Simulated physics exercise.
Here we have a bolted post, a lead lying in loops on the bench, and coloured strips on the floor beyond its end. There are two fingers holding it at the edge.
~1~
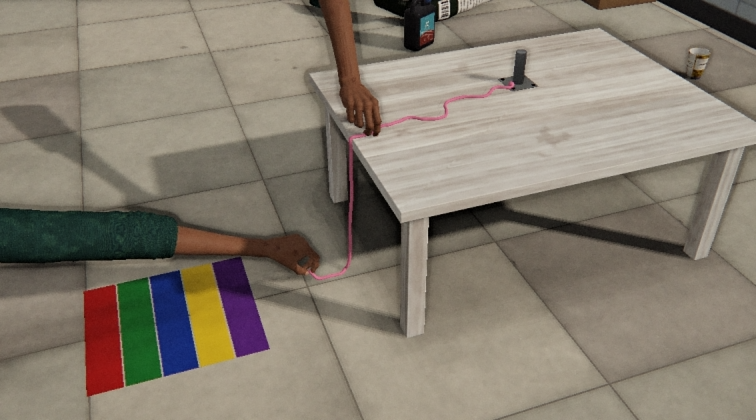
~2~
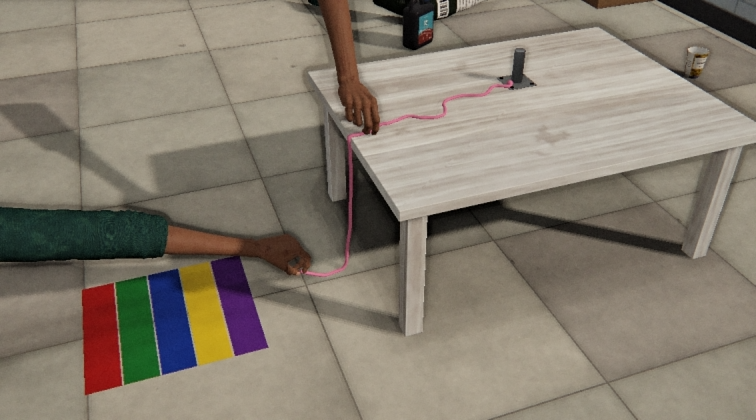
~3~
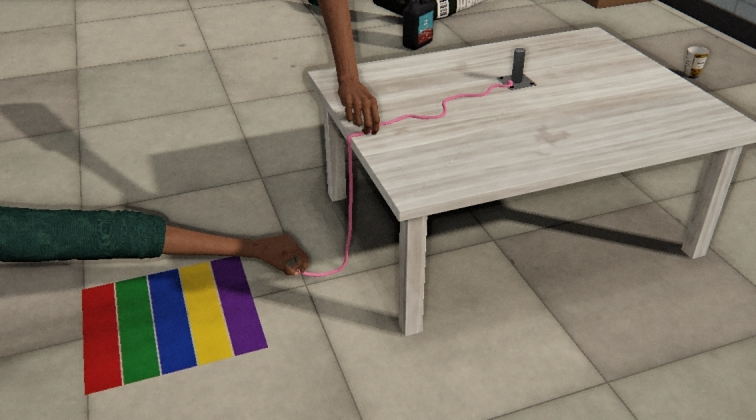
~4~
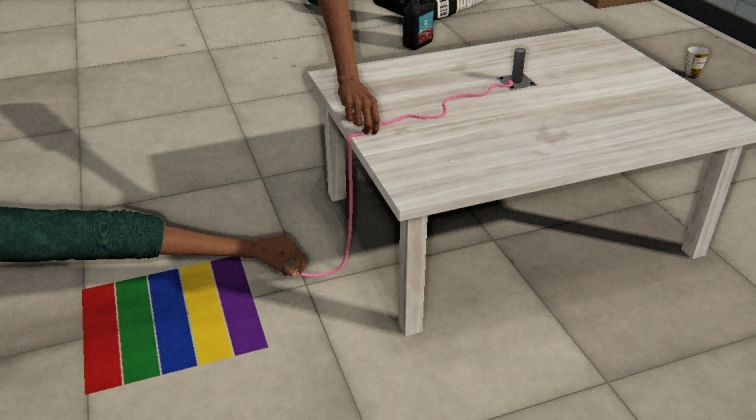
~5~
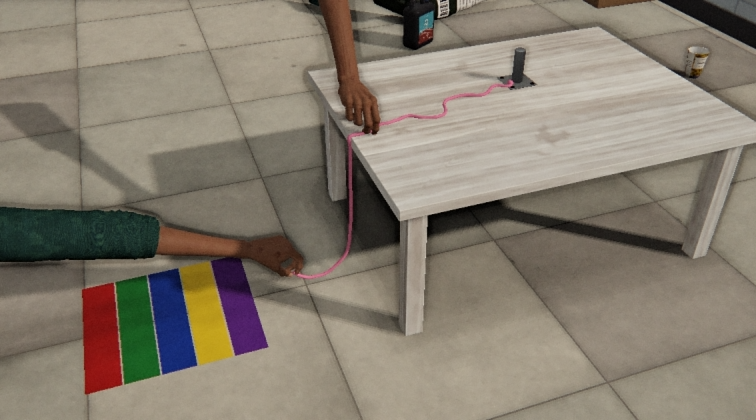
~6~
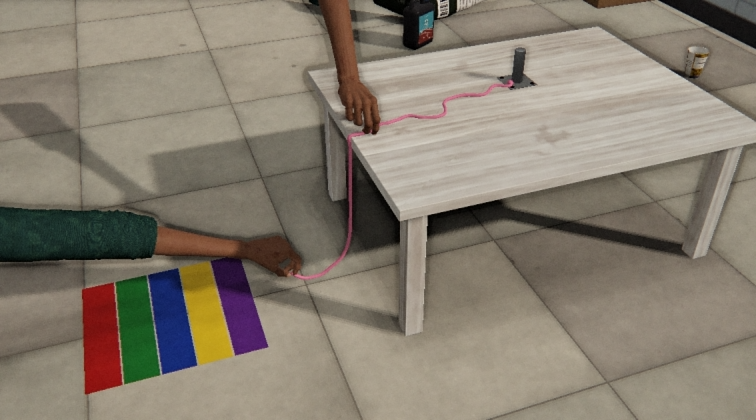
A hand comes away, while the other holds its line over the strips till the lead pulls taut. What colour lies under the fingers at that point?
Blue.
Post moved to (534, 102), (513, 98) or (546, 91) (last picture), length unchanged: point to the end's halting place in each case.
First close to (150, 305), next close to (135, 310), last close to (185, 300).
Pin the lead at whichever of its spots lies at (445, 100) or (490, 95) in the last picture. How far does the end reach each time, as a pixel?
I'd say about (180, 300) for the first and about (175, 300) for the second.
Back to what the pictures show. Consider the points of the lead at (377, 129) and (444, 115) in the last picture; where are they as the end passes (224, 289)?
(347, 141) and (412, 112), approximately.
Soon after, end near (224, 289); over purple.
Then, end near (187, 297); over yellow.
At full stretch, end near (166, 302); over blue. It gets as far as the blue strip.
